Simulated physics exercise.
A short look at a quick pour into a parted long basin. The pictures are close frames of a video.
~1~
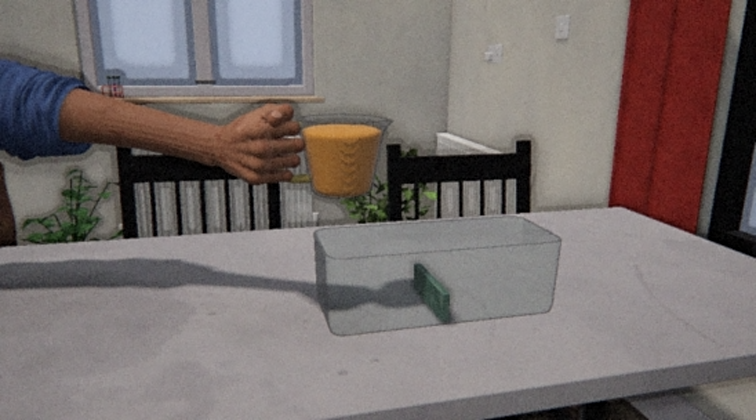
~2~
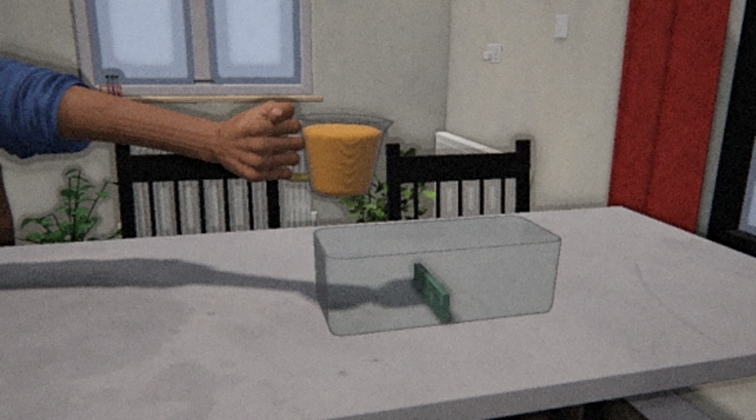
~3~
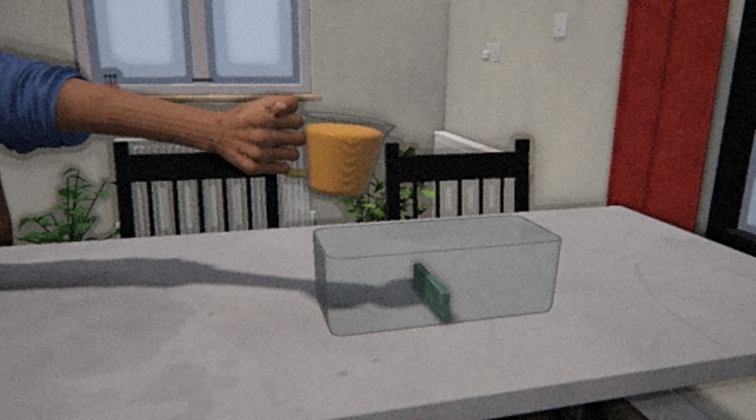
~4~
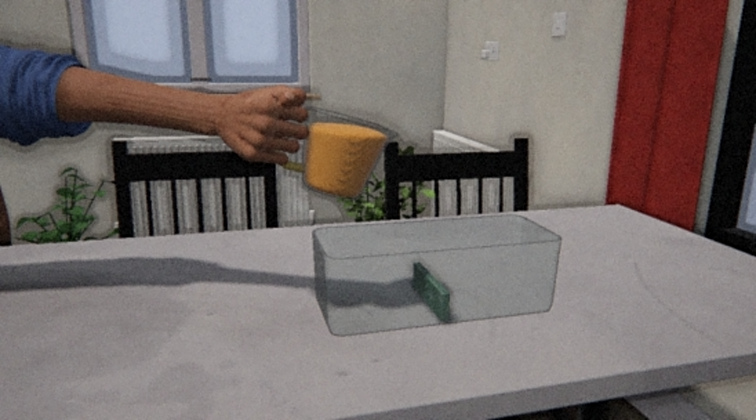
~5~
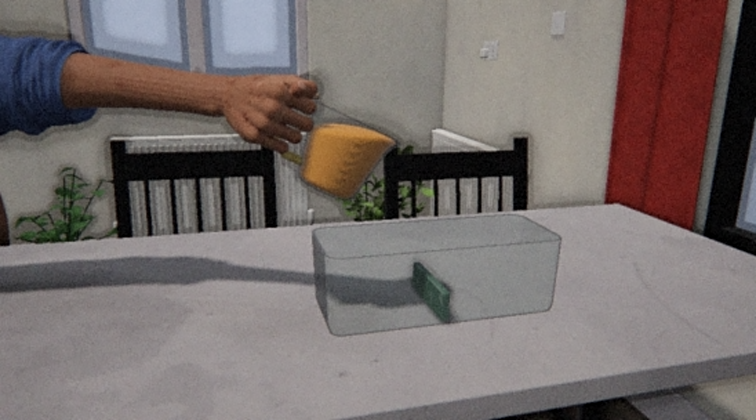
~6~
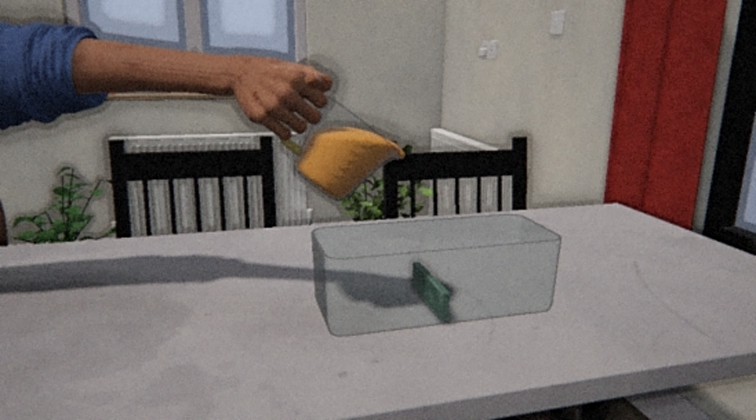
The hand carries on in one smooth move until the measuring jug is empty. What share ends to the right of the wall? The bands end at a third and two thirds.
It comes to less than a third.
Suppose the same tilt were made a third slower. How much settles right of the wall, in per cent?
About 30 per cent.
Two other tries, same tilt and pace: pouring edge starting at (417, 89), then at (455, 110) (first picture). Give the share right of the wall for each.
The first gives 60 %, the second 85 %.
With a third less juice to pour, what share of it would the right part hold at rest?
Some 5 per cent.
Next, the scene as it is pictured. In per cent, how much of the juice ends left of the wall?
Near 75 %.
A moment on, the tilt is 109° and 28 per cent is still to pour, 32 is left of the wall and 15 right of it.
Next, the tilt is 114° and 1 per cent is still to pour, 76 is left of the wall and 17 right of it.
Then the tilt is 114° and 0 per cent is still to pour, 74 is left of the wall and 22 right of it.
Later the tilt is 114° and 0 per cent is still to pour, 74 is left of the wall and 23 right of it.
At rest 74 per cent lies left of the wall, 23 right of it and 2 outside.
